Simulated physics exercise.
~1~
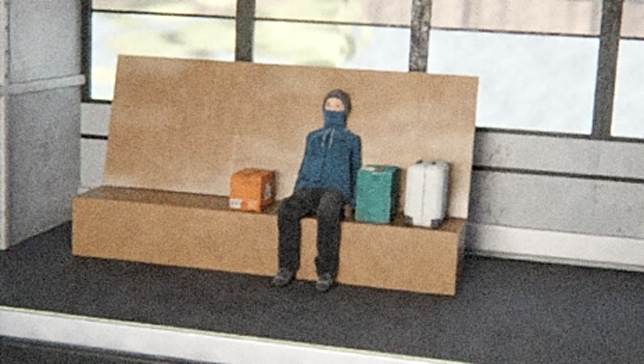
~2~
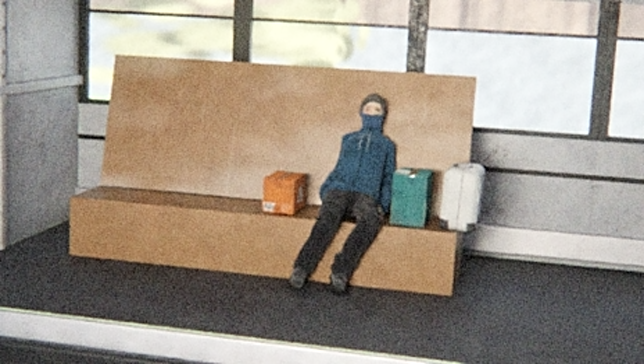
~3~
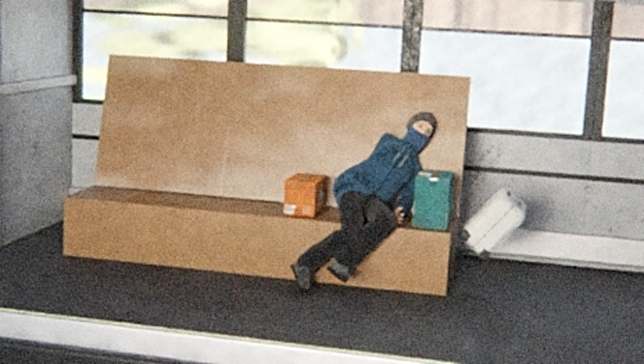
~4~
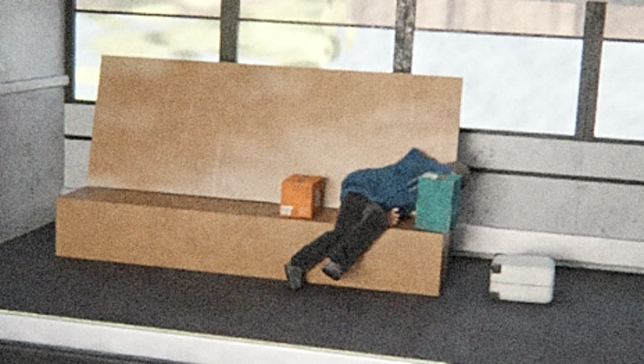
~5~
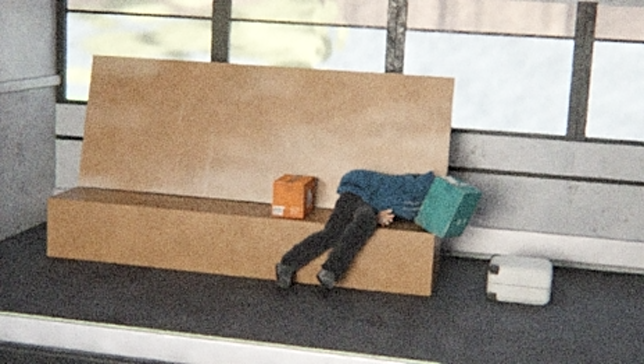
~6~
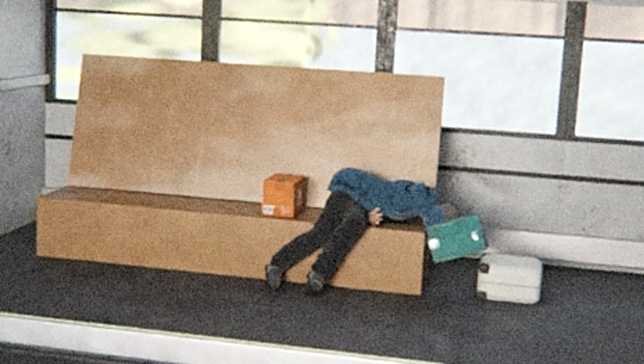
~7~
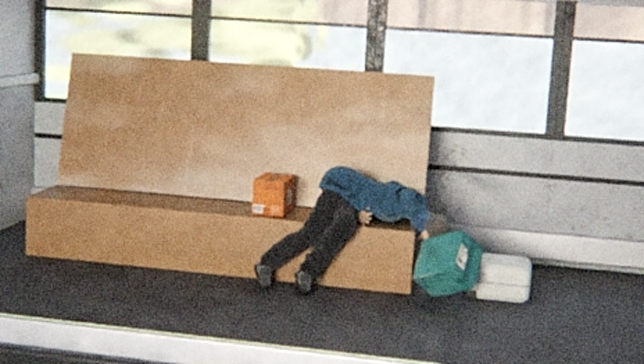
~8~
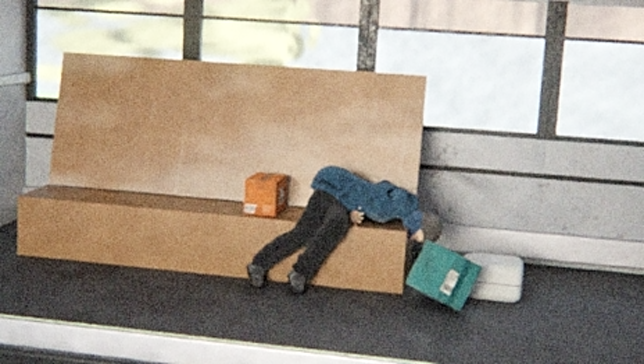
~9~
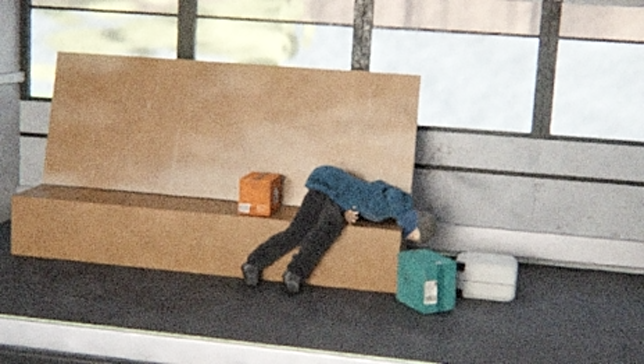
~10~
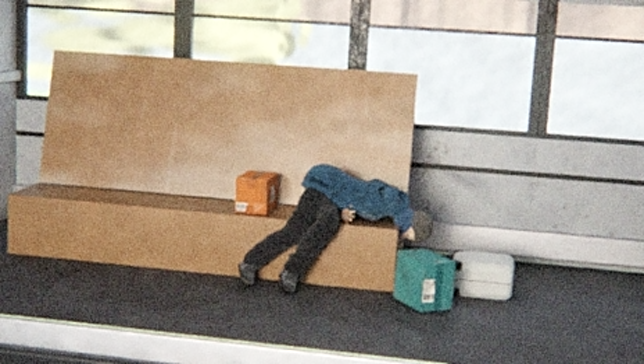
On a metro car's side bench, a limp passenger in a blue jacket slid right along with the luggage and slumped over the end as the white case, then the teal pack, dropped to the floor, while the orange holdall stayed on the seat.
